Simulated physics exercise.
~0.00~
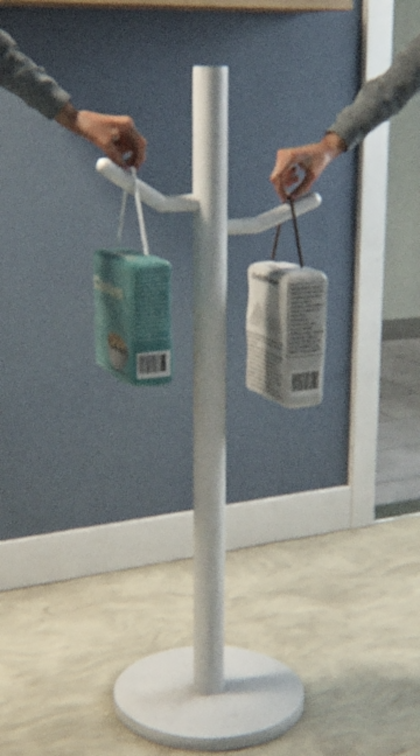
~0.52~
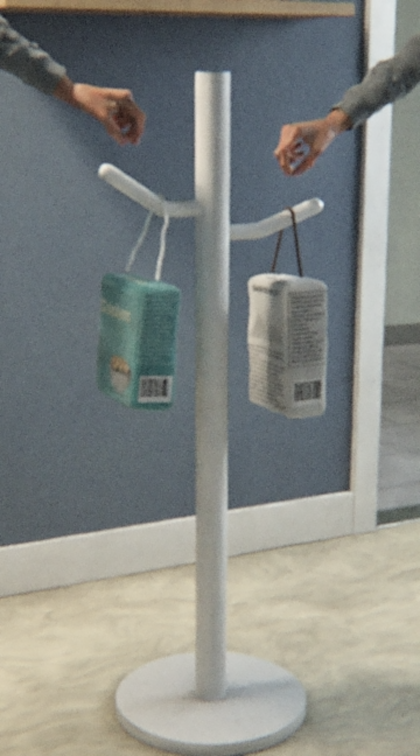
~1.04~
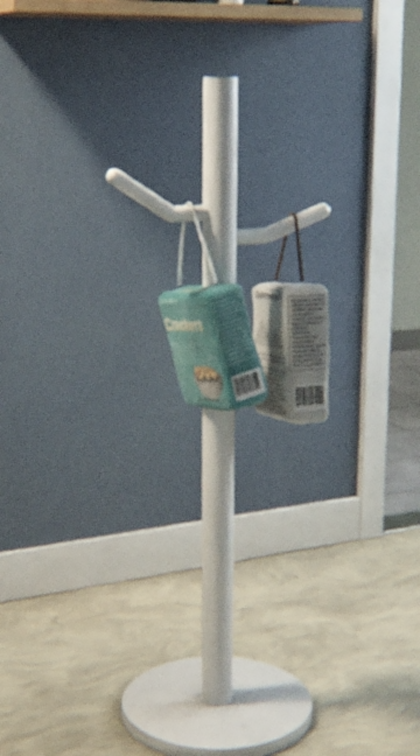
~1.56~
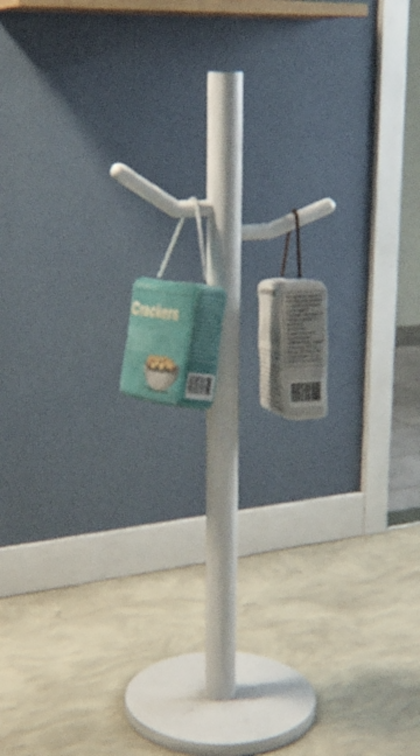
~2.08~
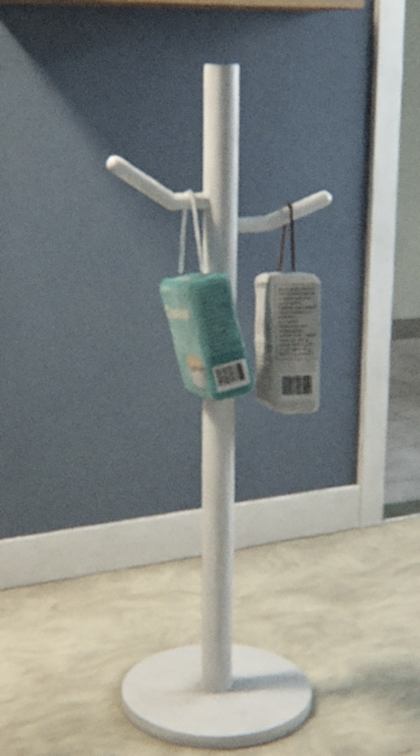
The clip shows two hands hanging a turquoise bag and a white sack by their loops on a white post's two pegs, then letting go and withdrawing. The turquoise bag slides inward toward the post and swings and twists, while the white sack barely moves, and both remain hanging.
